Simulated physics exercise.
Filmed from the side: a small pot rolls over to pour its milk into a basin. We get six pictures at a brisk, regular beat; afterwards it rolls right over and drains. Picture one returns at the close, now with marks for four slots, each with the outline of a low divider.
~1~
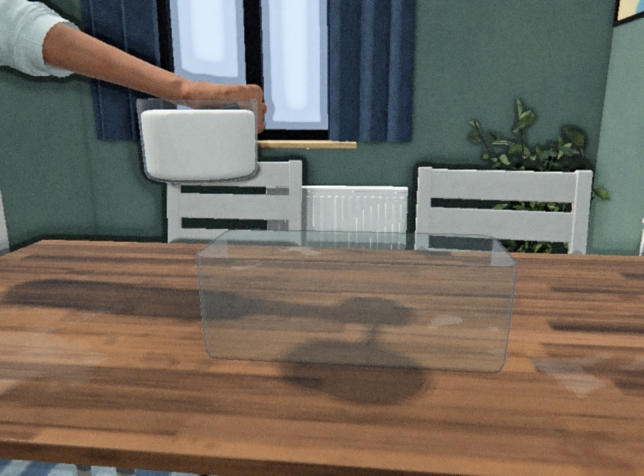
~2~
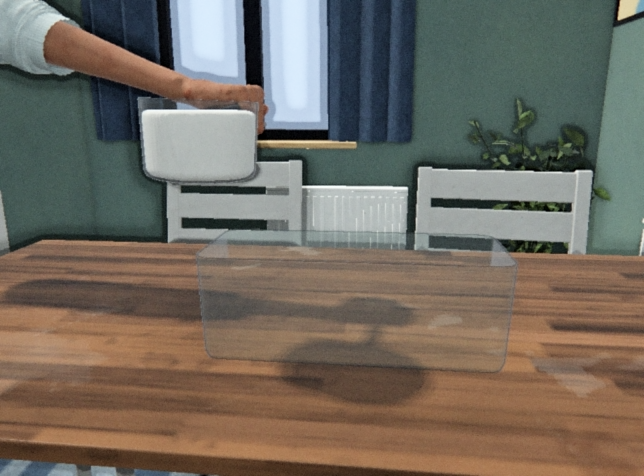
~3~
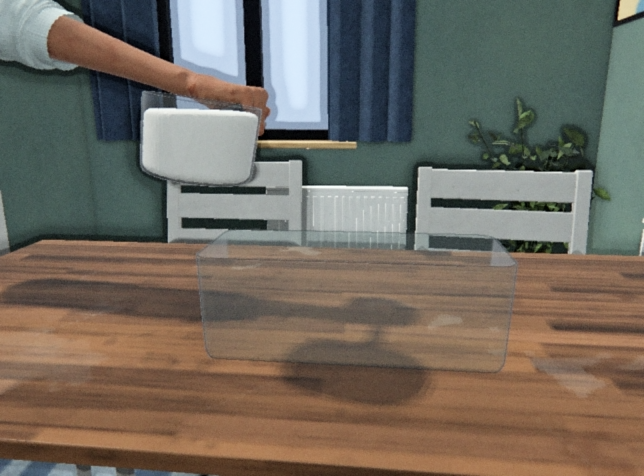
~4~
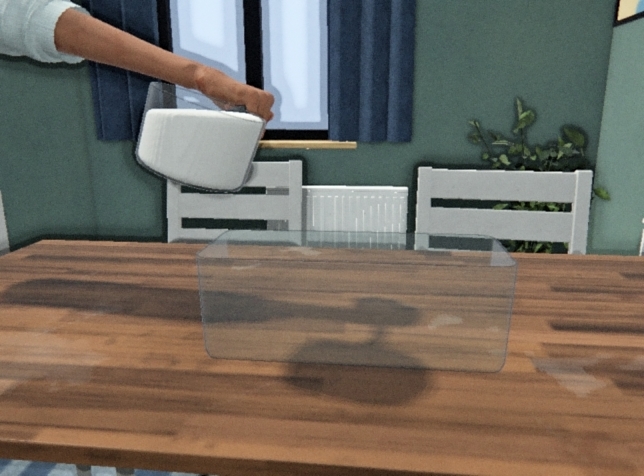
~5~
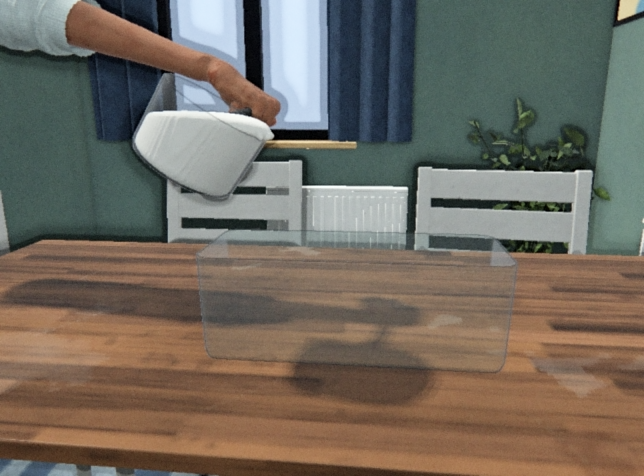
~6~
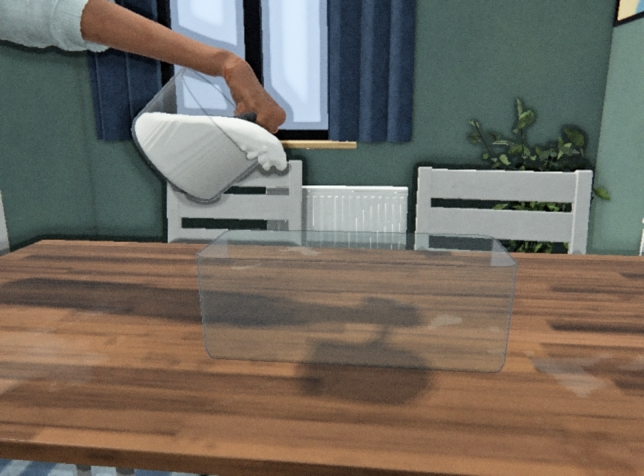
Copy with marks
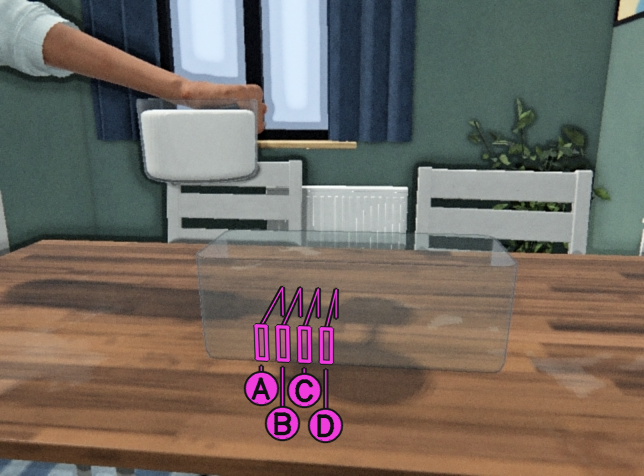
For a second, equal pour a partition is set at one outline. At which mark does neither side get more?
The answer is place C.
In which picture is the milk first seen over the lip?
In picture 5.
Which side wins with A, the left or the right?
More ends on the right.
On the marked copy, A at (261, 366); B at (282, 367); C at (304, 368); D at (325, 369).
With A, about 21 % ends left of the wall and 78 % right of it.
With B, about 34 % ends left of the wall and 64 % right of it.
With C, about 50 % ends left of the wall and 45 % right of it; 6 % is lost outside.
With D, about 68 % ends left of the wall and 24 % right of it; 8 % is lost outside.
